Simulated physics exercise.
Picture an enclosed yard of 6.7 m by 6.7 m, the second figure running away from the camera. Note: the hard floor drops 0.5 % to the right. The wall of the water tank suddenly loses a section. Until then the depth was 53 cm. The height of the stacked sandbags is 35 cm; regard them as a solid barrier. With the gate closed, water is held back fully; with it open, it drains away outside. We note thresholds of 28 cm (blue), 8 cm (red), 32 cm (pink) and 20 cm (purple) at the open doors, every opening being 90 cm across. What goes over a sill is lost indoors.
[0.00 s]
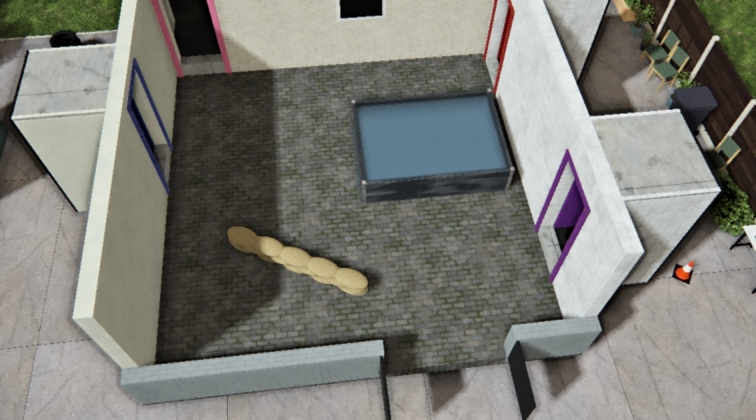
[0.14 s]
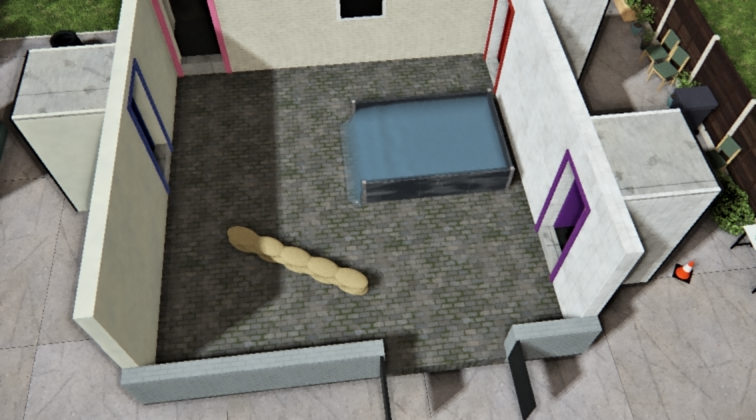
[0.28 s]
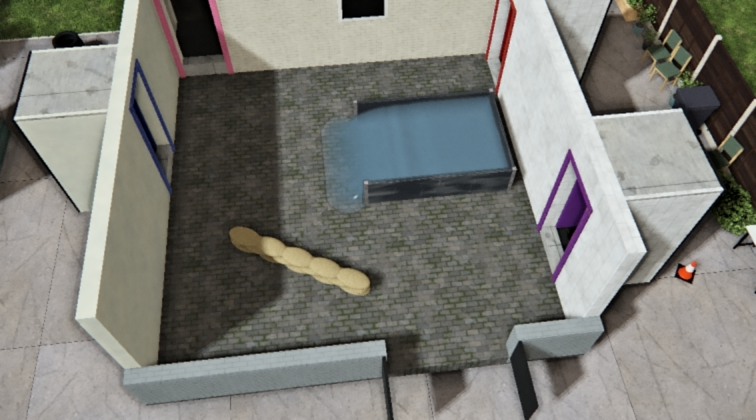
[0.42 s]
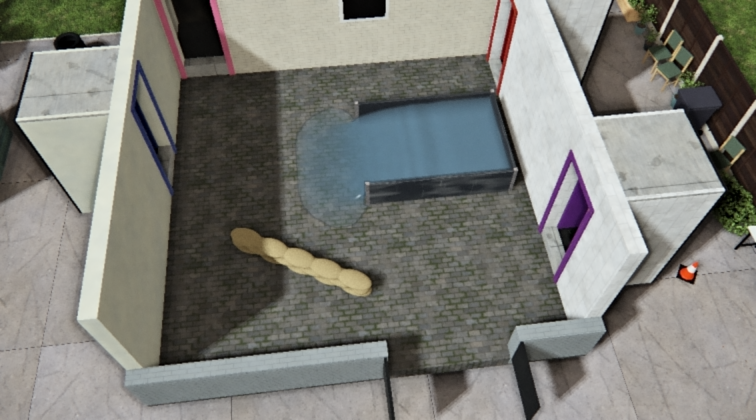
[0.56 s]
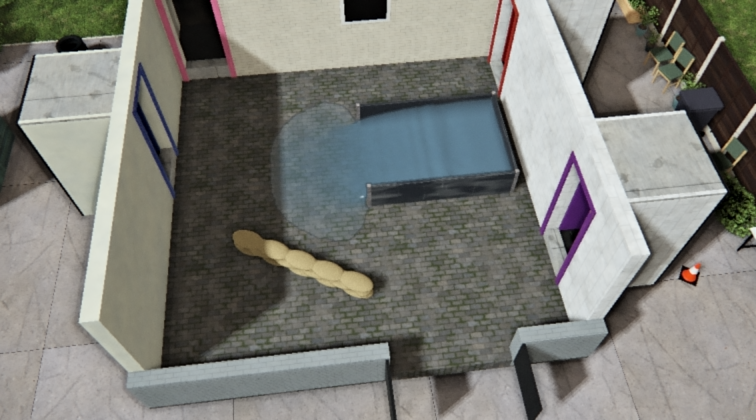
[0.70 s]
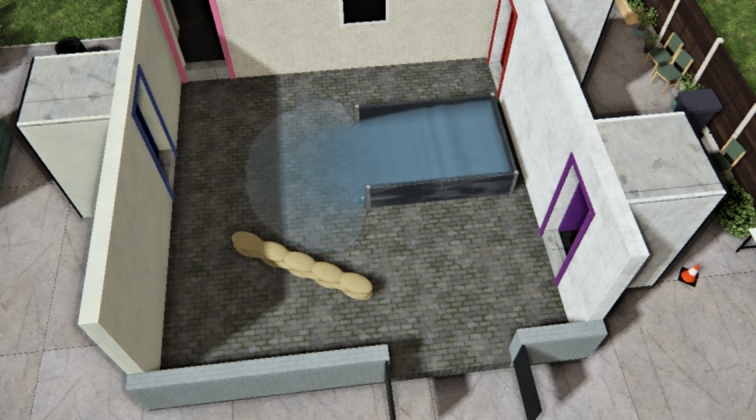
A rectangular water tank opens at its left end and water spreads leftward across the paving.
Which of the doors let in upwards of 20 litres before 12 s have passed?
In the end the blue door undershoots the limit; the red door overshoots the limit; the pink door undershoots the limit; the purple door undershoots the limit.
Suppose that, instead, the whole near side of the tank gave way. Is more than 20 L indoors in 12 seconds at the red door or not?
So, red door: Within bounds.
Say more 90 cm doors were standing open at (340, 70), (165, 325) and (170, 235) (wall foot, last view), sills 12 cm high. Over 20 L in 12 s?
In sequence the answers are less than that, less than that and more than that.
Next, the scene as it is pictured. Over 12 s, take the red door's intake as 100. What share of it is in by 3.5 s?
By then it's near 0% of the total.
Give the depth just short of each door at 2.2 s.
Door by door in cm, blue shows 24, red shows 0, pink shows 7, purple shows 0.
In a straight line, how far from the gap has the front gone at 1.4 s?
That's near 3.8 m in a straight line.
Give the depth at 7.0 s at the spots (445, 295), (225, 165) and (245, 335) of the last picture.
3, 9, 8 cm.
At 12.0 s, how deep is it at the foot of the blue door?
Around 3.5 cm deep.
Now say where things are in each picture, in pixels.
The first picture shows the water tank at (429, 137) is whole and still, 53 cm deep.
In the second picture, the front is at (347, 123), 1.0 m from the gap at (361, 154); 0.4 m2 of floor is under water; 53 cm left at the back of the water tank.
In the third picture, water pours out at (362, 156) and has run 1.2 m, to (337, 120); typically 10 cm deep outside, 53 cm at the water tank's back.
In the fourth picture, the front is at (311, 121), 1.5 m from the gap at (364, 158); 2.7 m2 of floor is under water; 53 cm left at the back of the water tank.
In the fifth picture, water pours out at (365, 160) and has run 1.9 m, to (281, 134); typically 6 cm deep outside, 53 cm at the water tank's back.
In the sixth picture, water pours out at (364, 161) and has run 2.3 m, to (250, 160); typically 5 cm deep outside, 53 cm at the water tank's back.
After 1.4 s water covers 30 % of the floor and is deepest (22 cm) near (175, 184); blue door 22 cm at the sill, 0 L in, red door not reached, pink door not reached, purple door not reached.
After 2.2 s water covers 35 % of the floor and is deepest (28 cm) near (182, 222); blue door 24 cm at the sill, 0 L in, red door not reached, pink door 7 cm at the sill, 0 L in, purple door not reached.
After 3.5 s water covers 45 % of the floor and is deepest (30 cm) near (182, 83); blue door 23 cm at the sill, 0 L in, red door not reached, pink door 26 cm at the sill, 0 L in, purple door not reached.
After 7.0 s water covers 85 % of the floor and is deepest (20 cm) near (500, 106); blue door 8 cm at the sill, 0 L in, red door 13 cm at the sill, 2 L in, pink door 10 cm at the sill, 0 L in, purple door 2 cm at the sill, 0 L in.
After 12.0 s water covers 95 % of the floor and is deepest (12 cm) near (541, 343); blue door 4 cm at the sill, 0 L in, red door 11 cm at the sill, 89 L in, pink door 4 cm at the sill, 0 L in, purple door 10 cm at the sill, 0 L in.
